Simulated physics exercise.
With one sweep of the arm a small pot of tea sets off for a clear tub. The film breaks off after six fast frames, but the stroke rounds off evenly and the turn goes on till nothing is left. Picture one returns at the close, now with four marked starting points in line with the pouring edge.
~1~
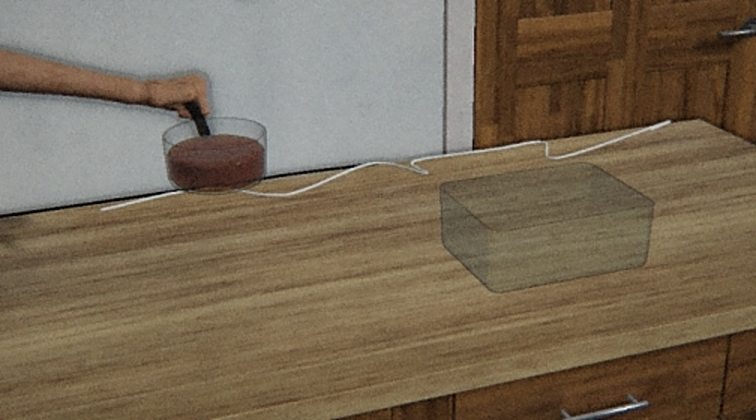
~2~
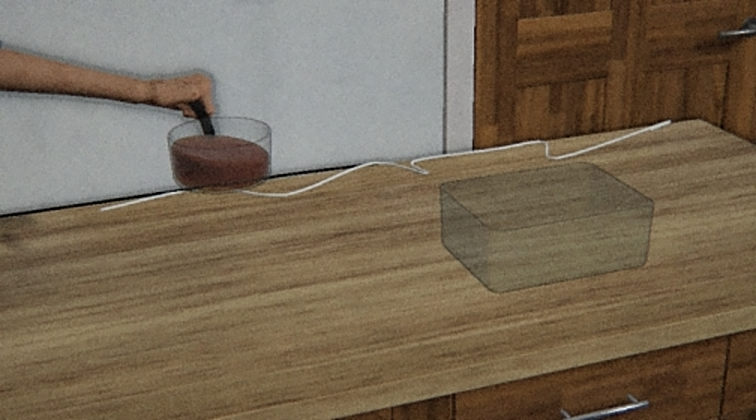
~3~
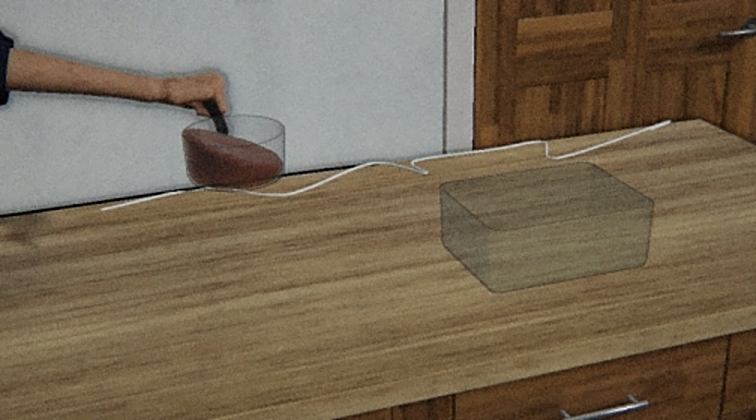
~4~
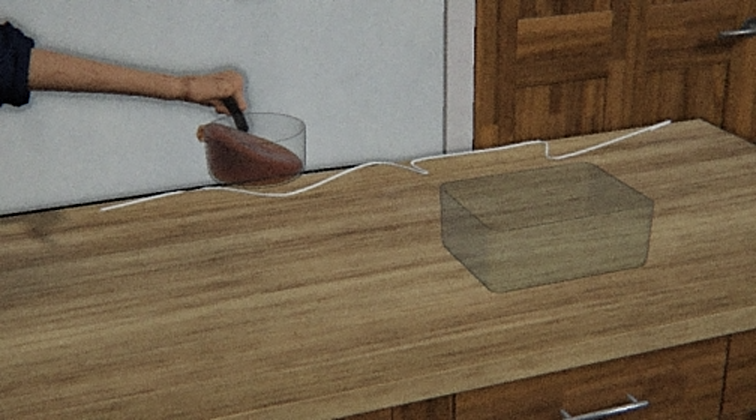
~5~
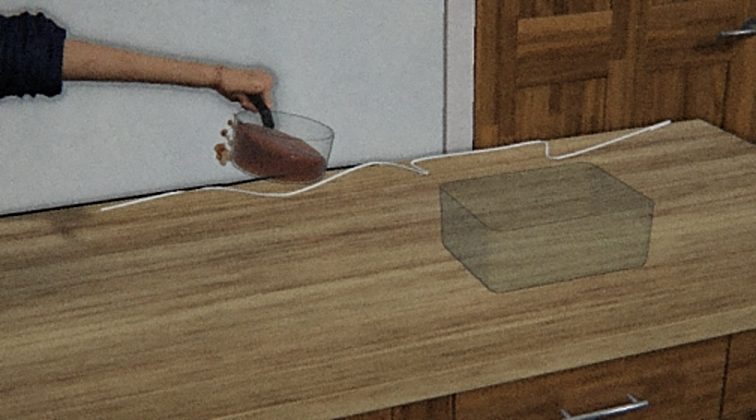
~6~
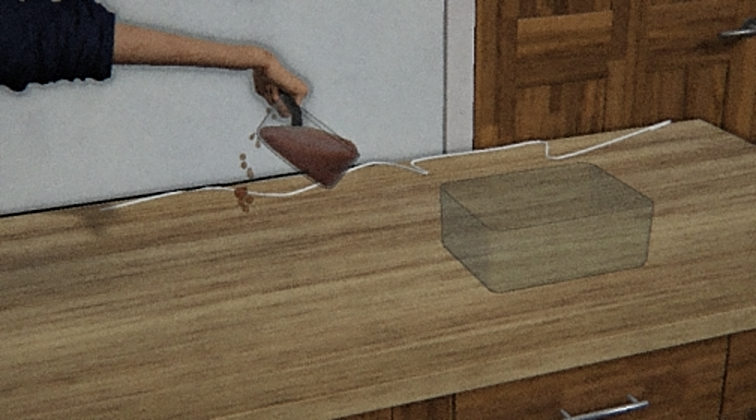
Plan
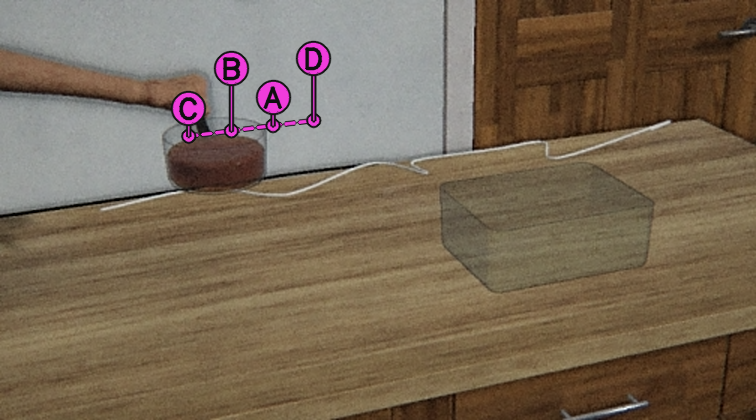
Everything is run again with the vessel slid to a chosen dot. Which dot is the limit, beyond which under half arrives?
Spot D just does it.
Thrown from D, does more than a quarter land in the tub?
Yes, it does.
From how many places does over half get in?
One.
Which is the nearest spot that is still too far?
The answer is A.
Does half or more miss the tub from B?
Yes, it does.
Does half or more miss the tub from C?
Yes, that goes wrong.
On the marked copy, A at (273, 125); B at (231, 130); C at (188, 136); D at (313, 120).
Choosing A, about 18 % lands in the tub, 78 % falls short and 4 % goes beside or beyond.
Choosing B, about 0 % lands in the tub, 98 % falls short.
Choosing C, about 0 % lands in the tub, 100 % falls short.
Choosing D, about 67 % lands in the tub, 23 % falls short and 10 % goes beside or beyond.
